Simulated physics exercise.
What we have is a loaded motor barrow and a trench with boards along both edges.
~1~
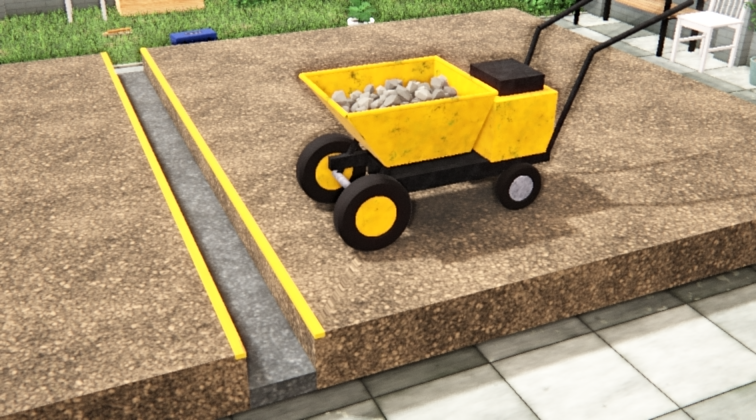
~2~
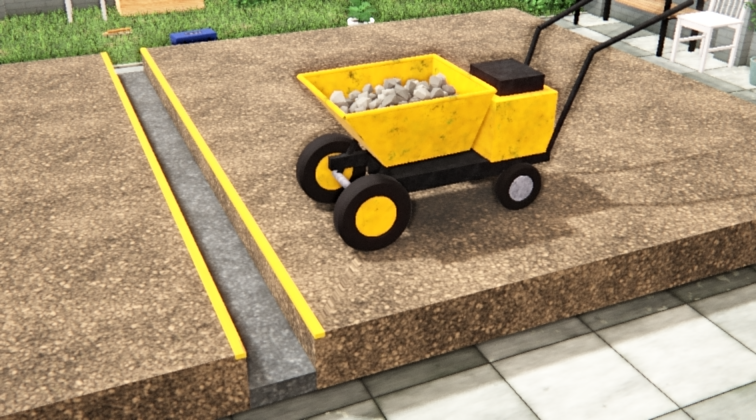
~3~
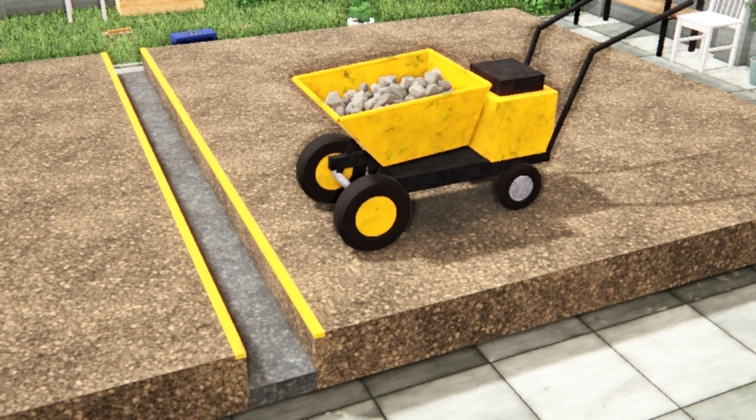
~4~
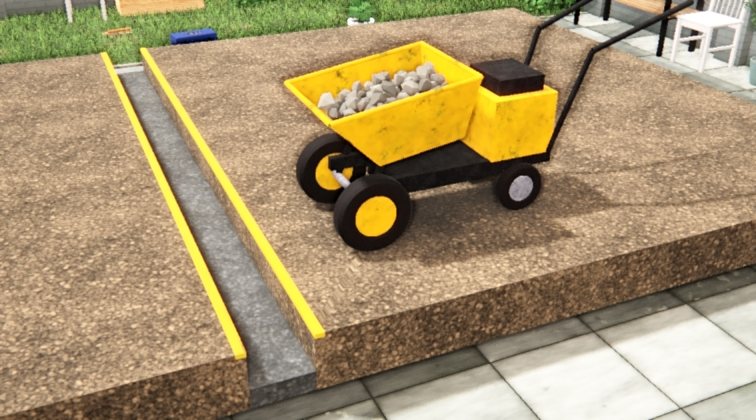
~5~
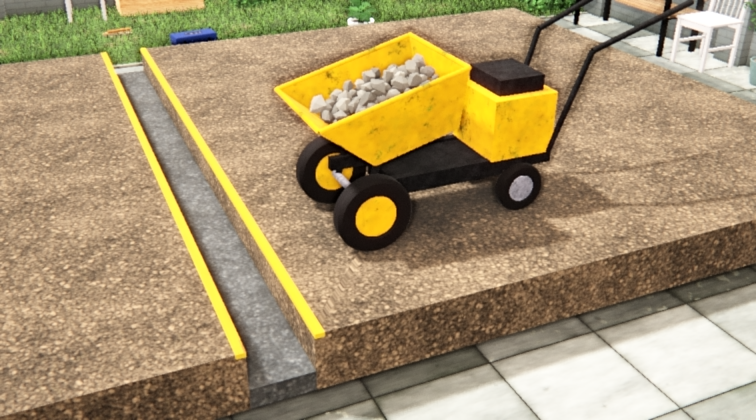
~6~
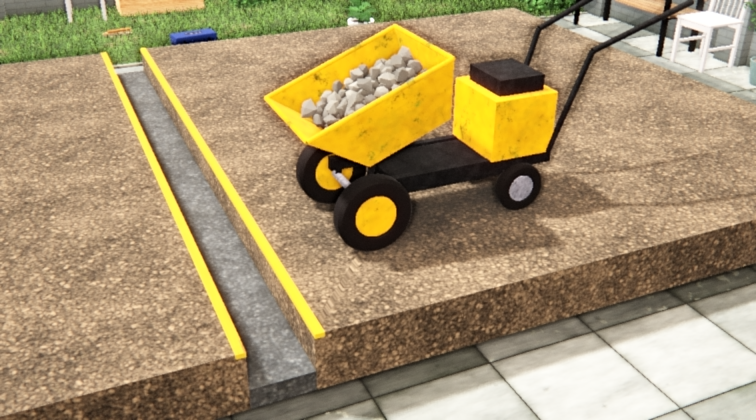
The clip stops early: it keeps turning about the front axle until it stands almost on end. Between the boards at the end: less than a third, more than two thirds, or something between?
In the trench: More than two thirds.
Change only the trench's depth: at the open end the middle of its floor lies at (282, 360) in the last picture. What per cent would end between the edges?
About 70 per cent.
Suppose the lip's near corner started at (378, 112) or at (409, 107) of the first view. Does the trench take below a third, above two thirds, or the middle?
The first try: Beyond two thirds. The second: One to two thirds.
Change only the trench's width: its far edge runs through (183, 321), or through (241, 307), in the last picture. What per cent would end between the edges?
About 100 and 60 per cent.
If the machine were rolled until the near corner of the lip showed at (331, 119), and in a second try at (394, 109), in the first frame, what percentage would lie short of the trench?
The first gives 0 %, the second 20 %.
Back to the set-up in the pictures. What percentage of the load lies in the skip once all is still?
Some 0 per cent.
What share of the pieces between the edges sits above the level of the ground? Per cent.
About 15 per cent.
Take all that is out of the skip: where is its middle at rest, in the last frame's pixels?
Near (225, 267).
Soon after the last picture, skip tipped steeply; all in the skip.
A little later, skip tipped right over; most in the skip; about a quarter in or heaped over the trench; a stray few beyond it; a stray few falling.
Later still, skip tipped right over; a small part in the skip; most in or heaped over the trench; a small part beyond it.
At rest, skip tipped right over; most in or heaped over the trench; a small part beyond it.
